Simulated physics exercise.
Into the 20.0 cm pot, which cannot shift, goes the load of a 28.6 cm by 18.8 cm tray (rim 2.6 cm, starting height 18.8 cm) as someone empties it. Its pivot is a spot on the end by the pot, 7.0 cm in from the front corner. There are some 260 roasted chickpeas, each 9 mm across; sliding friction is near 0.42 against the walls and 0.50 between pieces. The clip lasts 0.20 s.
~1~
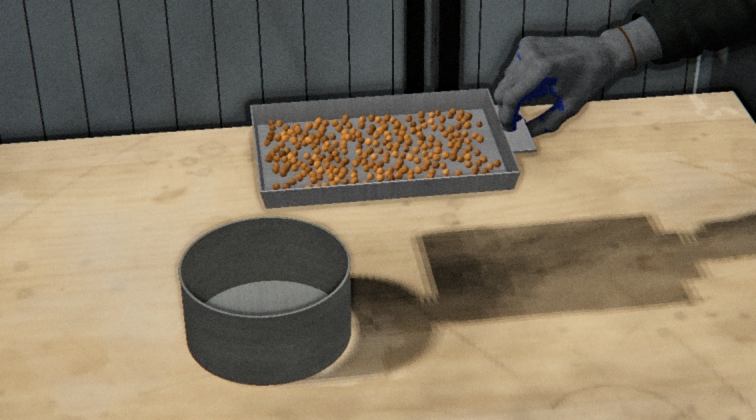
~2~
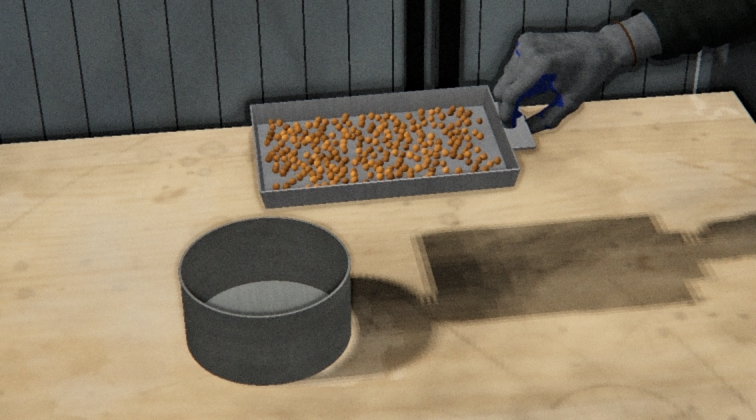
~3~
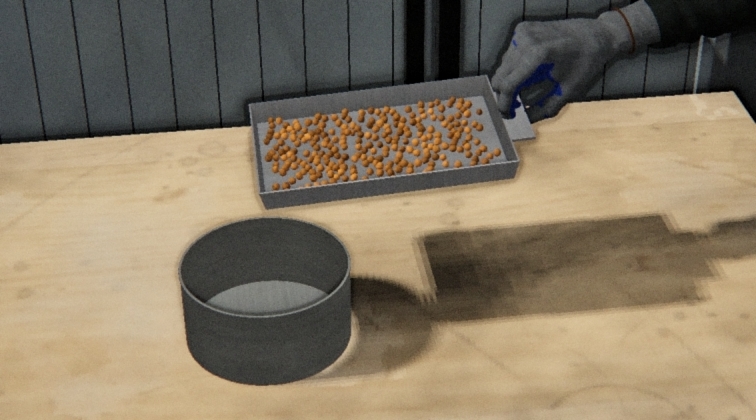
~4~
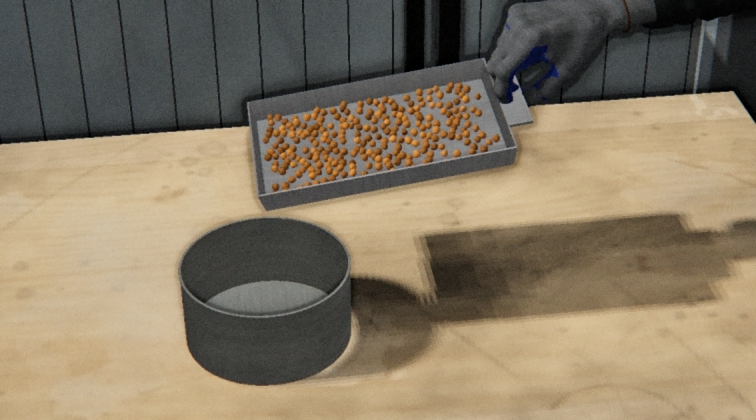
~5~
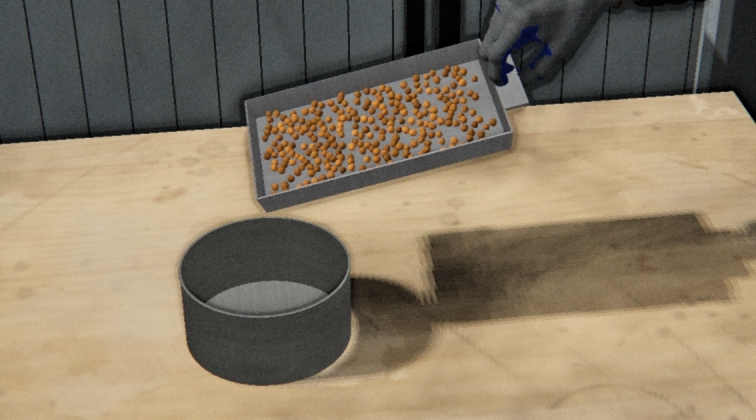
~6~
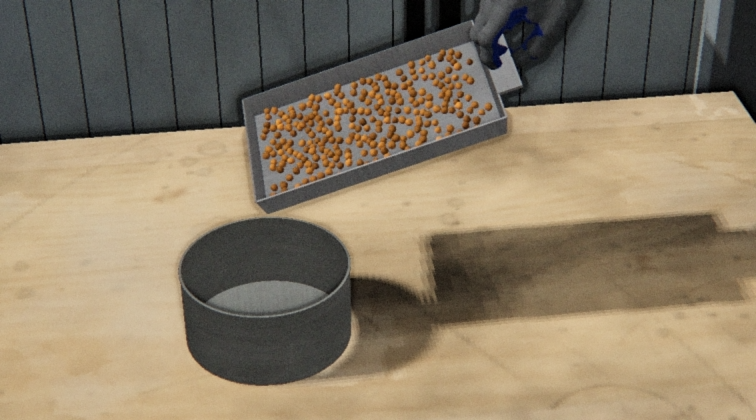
A pale wooden worktop in front of a dark panelled wall is seen from above at an angle, in a view that stays still. A round dark grey pot with nothing in it stands at the lower left, and above it a gloved grey hand holds a shallow grey tray of small orange-brown balls by its right end. The hand slowly raises that end, tilting the tray down towards the left, while the balls stay spread across it.
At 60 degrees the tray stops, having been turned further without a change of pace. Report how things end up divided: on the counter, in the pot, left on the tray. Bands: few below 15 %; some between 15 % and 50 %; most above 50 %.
Counter: Few; pot: Some; tray: Most.
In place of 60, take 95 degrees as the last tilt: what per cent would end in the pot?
That would be around 90 percent.
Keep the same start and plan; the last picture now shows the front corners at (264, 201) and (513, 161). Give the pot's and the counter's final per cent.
Final per cent - pot 0, counter 0.
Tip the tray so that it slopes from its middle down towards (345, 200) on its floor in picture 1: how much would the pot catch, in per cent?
Some 10 per cent.
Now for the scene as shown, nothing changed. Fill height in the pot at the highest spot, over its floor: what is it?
It stands at some 1.5 cm.
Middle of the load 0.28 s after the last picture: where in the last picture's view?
I reckon close to (292, 135).
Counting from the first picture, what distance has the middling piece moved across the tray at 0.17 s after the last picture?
Around 2 centimetres.
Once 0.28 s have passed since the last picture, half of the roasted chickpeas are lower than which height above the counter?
About 24 centimetres.
Then, 0.17 s after the last picture, tilt 42 degrees; the tray holds 100 %, the pot 0 %.
Then, 0.28 s after the last picture, tilt 56 degrees; the tray holds 100 %, the pot 0 %.
Then, 0.52 s after the last picture, tilt 60 degrees; the tray holds 80 %, the pot 5 %.
In the end, counter 0 %, pot 25 %, tray 75 %.
